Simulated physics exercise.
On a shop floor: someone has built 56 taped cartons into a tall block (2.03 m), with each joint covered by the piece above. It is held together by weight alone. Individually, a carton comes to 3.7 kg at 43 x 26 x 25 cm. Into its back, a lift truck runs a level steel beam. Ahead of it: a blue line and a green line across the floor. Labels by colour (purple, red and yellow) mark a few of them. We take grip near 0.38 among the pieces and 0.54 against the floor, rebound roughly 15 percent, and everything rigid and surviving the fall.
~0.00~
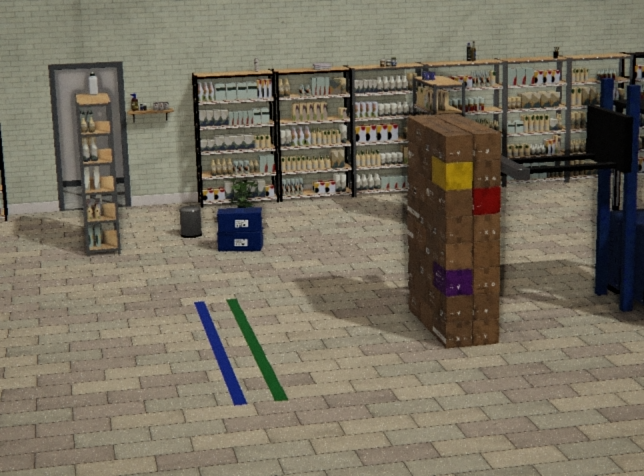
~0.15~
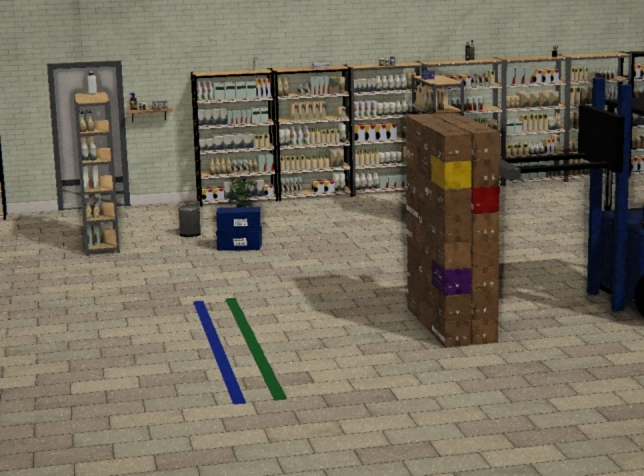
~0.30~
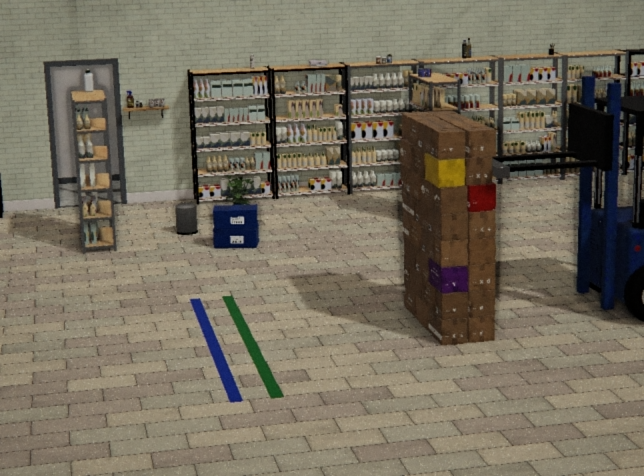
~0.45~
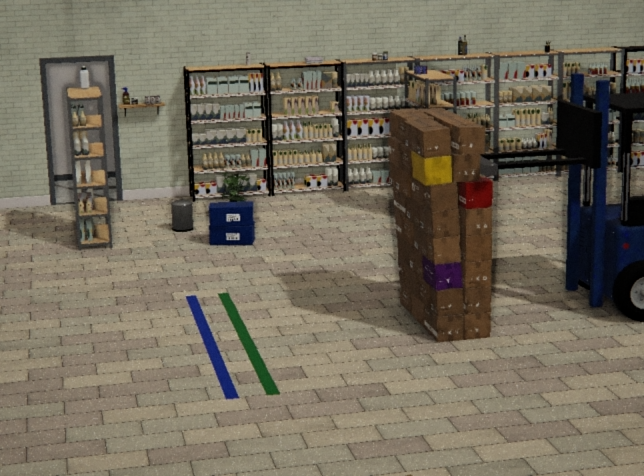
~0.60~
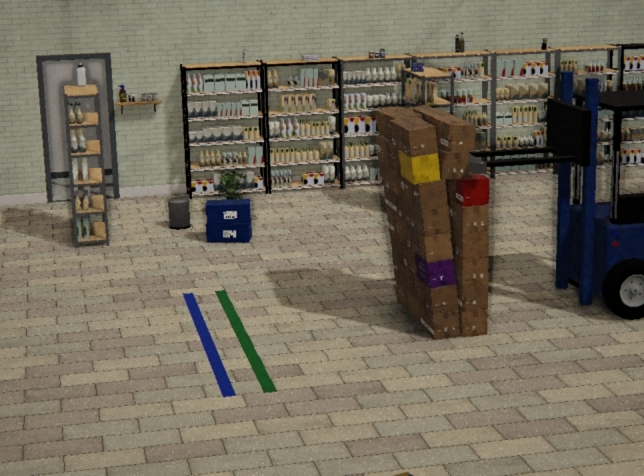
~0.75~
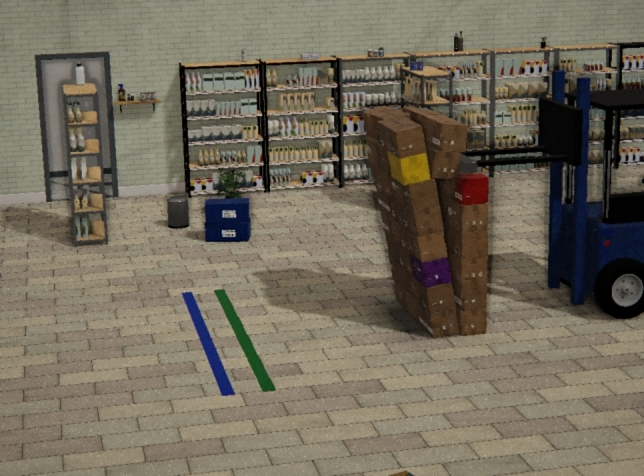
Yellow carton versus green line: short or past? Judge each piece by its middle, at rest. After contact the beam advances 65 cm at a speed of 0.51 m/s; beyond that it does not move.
The piece is left over the line.
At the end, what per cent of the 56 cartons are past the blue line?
Around 10 %.
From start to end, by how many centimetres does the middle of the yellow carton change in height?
It finishes some 150 cm lower than at the start.
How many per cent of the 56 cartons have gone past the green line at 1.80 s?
15 %.
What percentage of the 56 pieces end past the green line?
Around 20 per cent, I'd say.
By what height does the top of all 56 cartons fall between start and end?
I'd put it at around 50 cm.
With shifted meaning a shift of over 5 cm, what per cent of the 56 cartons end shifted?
Result: 65 per cent.
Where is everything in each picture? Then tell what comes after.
In the first frame (we follow the side turned to the camera; the camera pans a little), beam (523, 175) 11 cm from the stack; blue line, near end, (228, 373); green line, near end, (266, 369); yellow carton (459, 176); purple carton (459, 283); red carton (488, 201); no piece has moved.
In the second frame, beam (514, 174) 36 mm from the stack; yellow carton (458, 175).
In the third frame, beam (503, 173) 41 mm in; yellow carton (452, 174) displaced 29 mm; 10 stirred so far.
In the fourth frame, beam (491, 170) 12 cm in; yellow carton (439, 171) displaced 12 cm; purple carton (449, 277) displaced 22 mm; 28 stirred so far.
In the fifth frame, beam (479, 168) 19 cm in; yellow carton (426, 169) tipped 6°; purple carton (442, 274) tipped 6°; 36 stirred so far.
In the sixth frame, beam (470, 168) 27 cm in; blue line, near end, (216, 363); green line, near end, (254, 360); yellow carton (415, 169) tipped 9°; purple carton (437, 273) tipped 9°; red carton (475, 192); 36 stirred so far.
Around 1.04 s, none of the 56 cartons past the green line, 36 disturbed; yellow carton tipped 19°; purple carton tipped 19°.
Around 1.38 s, none of the 56 cartons past the green line, 36 disturbed; yellow carton tipped 43°, 38 cm lower; purple carton tipped 43°, 8 cm lower.
Around 1.80 s, 9 of the 56 cartons past the green line; yellow carton on its side; purple carton on its side.
Finally (2.9 s), 10 of the 56 cartons past the green line; yellow carton on its side; purple carton on its side; red carton unmoved. Seen by the last camera, middles, yellow carton near (199, 341), purple carton near (355, 327).
